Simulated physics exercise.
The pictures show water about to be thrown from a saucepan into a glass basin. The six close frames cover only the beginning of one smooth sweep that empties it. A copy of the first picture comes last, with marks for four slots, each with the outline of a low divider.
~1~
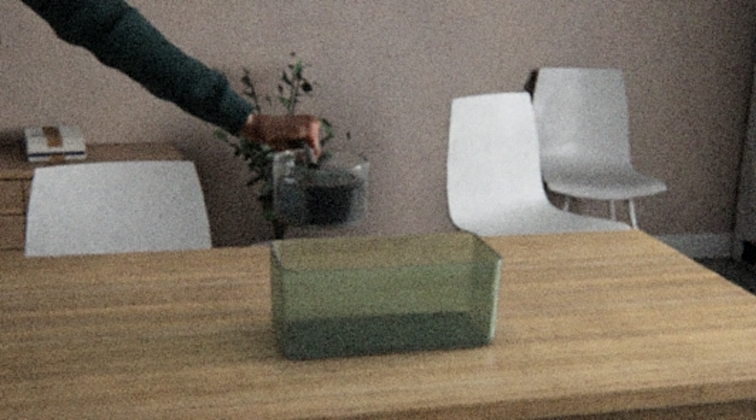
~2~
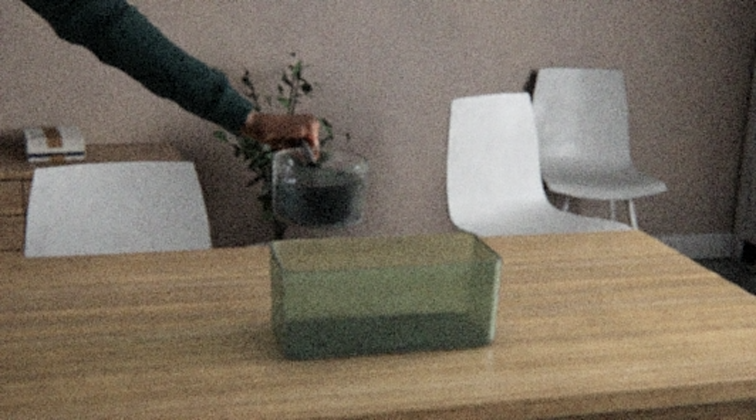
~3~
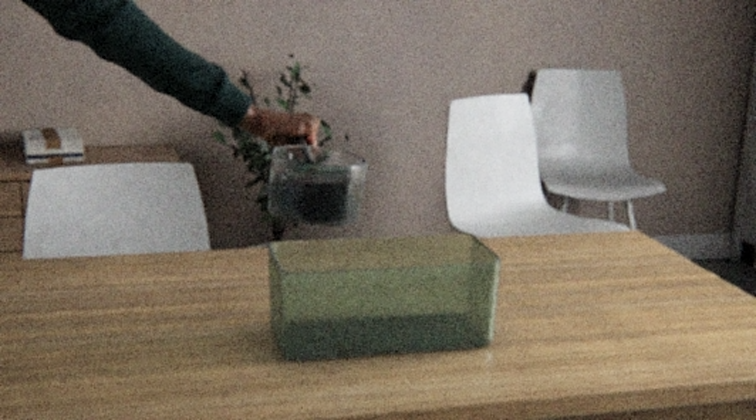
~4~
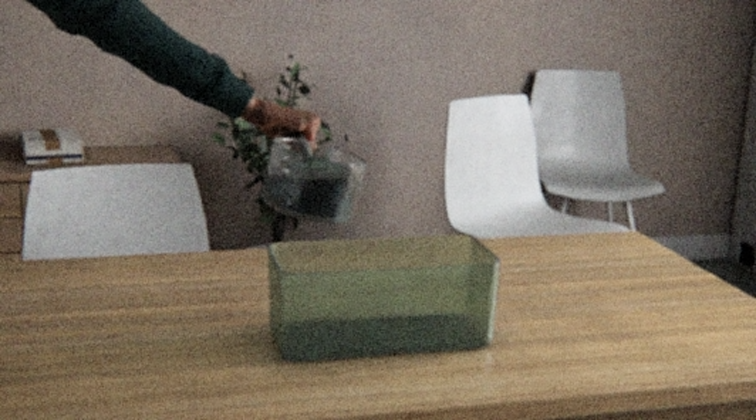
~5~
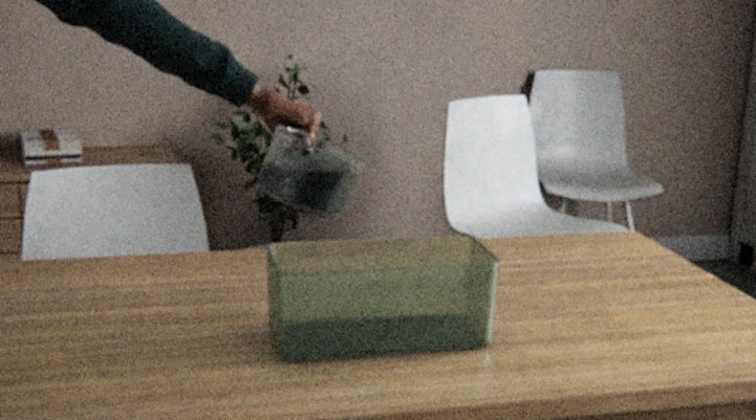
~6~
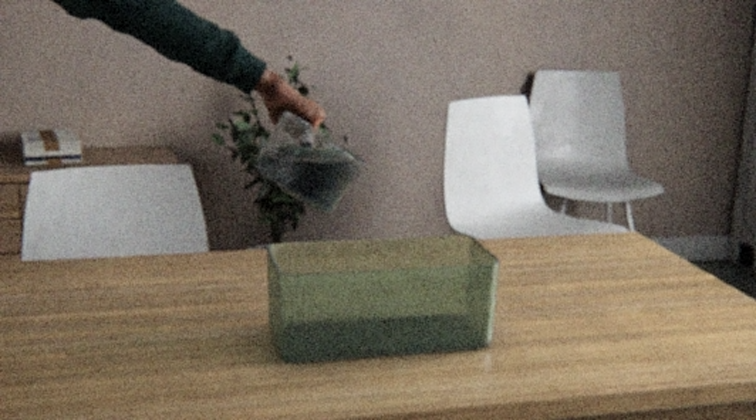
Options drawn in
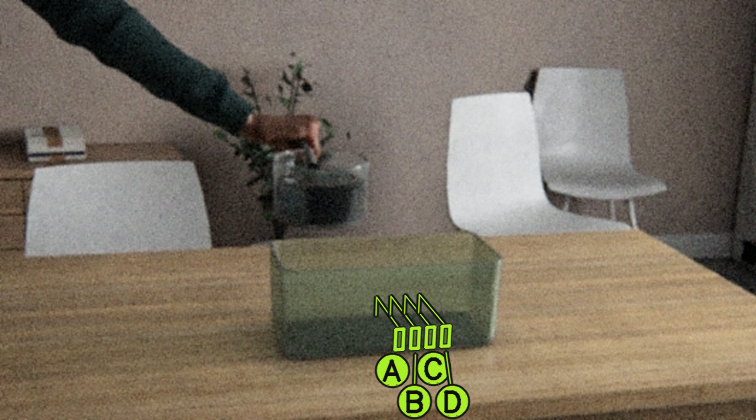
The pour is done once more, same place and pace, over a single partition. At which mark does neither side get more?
It is D.
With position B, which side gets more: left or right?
The right side.
On the marked copy, A at (399, 355); B at (415, 354); C at (430, 353); D at (446, 352).
Choosing A, about 12 % ends left of the wall and 88 % right of it.
Choosing B, about 21 % ends left of the wall and 78 % right of it.
Choosing C, about 36 % ends left of the wall and 64 % right of it.
Choosing D, about 51 % ends left of the wall and 48 % right of it.
